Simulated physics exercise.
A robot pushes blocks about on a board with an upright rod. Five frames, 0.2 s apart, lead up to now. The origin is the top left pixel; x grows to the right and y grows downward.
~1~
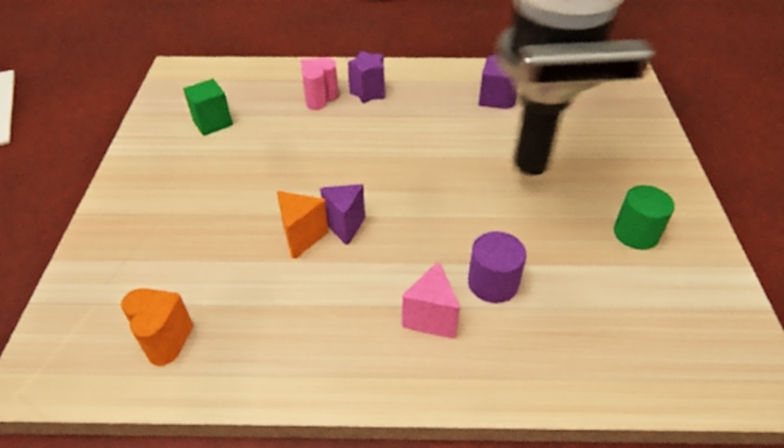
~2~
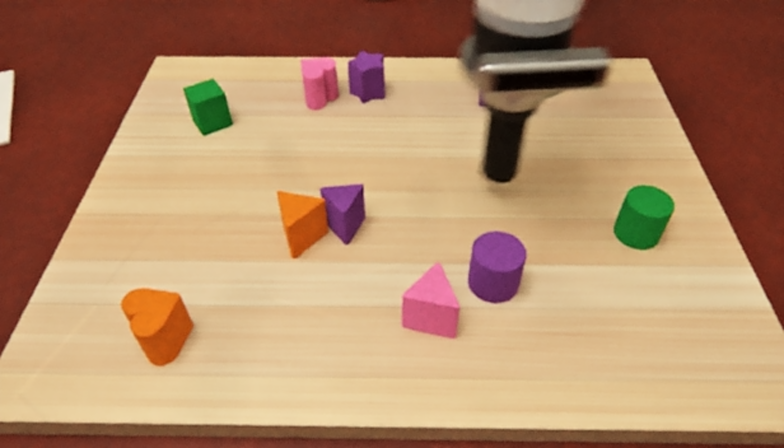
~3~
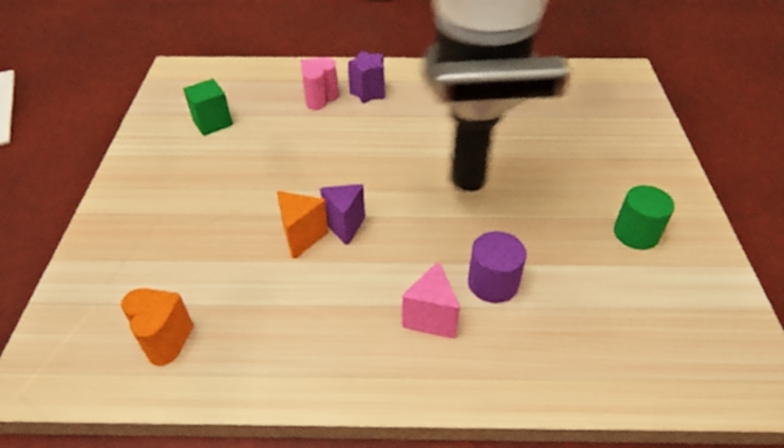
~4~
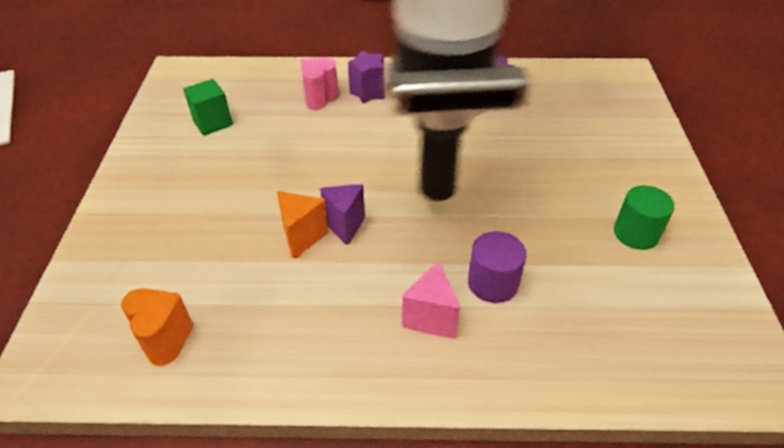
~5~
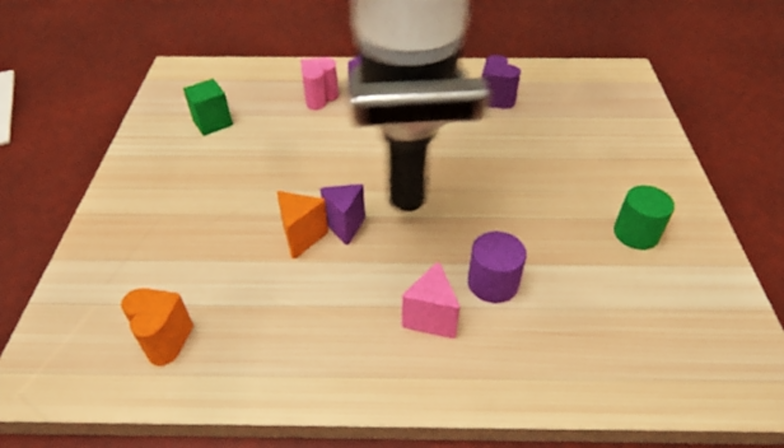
On a wooden board, a robot's upright rod moving steadily left and slightly nearer the viewer while the coloured blocks stay still.
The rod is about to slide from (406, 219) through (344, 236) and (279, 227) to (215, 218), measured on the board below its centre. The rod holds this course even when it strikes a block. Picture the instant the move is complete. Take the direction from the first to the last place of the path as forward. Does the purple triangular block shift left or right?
The answer is right.
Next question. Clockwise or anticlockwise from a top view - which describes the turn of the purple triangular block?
The twist is clockwise.
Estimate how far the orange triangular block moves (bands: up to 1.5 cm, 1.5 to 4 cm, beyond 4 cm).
Net shift: Above 4 cm.
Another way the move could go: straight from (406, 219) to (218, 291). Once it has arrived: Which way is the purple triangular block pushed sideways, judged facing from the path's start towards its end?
The purple triangular block is shifted sideways to the right, facing along the path from start to end.
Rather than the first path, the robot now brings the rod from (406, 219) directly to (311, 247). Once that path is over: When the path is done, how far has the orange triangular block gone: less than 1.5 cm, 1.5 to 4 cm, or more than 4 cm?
It goes 1.5 to 4 cm.
On the path given first. One third of the way, rod at (342, 217); orange triangular block at (278, 206), turned 30° anticlockwise; purple triangular block at (314, 189), turned 25° clockwise.
Two thirds of the way, rod at (274, 208); orange triangular block at (234, 202), turned 70° anticlockwise; purple triangular block at (275, 171), turned 75° clockwise.
At the end, rod at (209, 199); orange triangular block at (177, 206), turned 105° anticlockwise; purple triangular block at (275, 171), turned 80° clockwise.
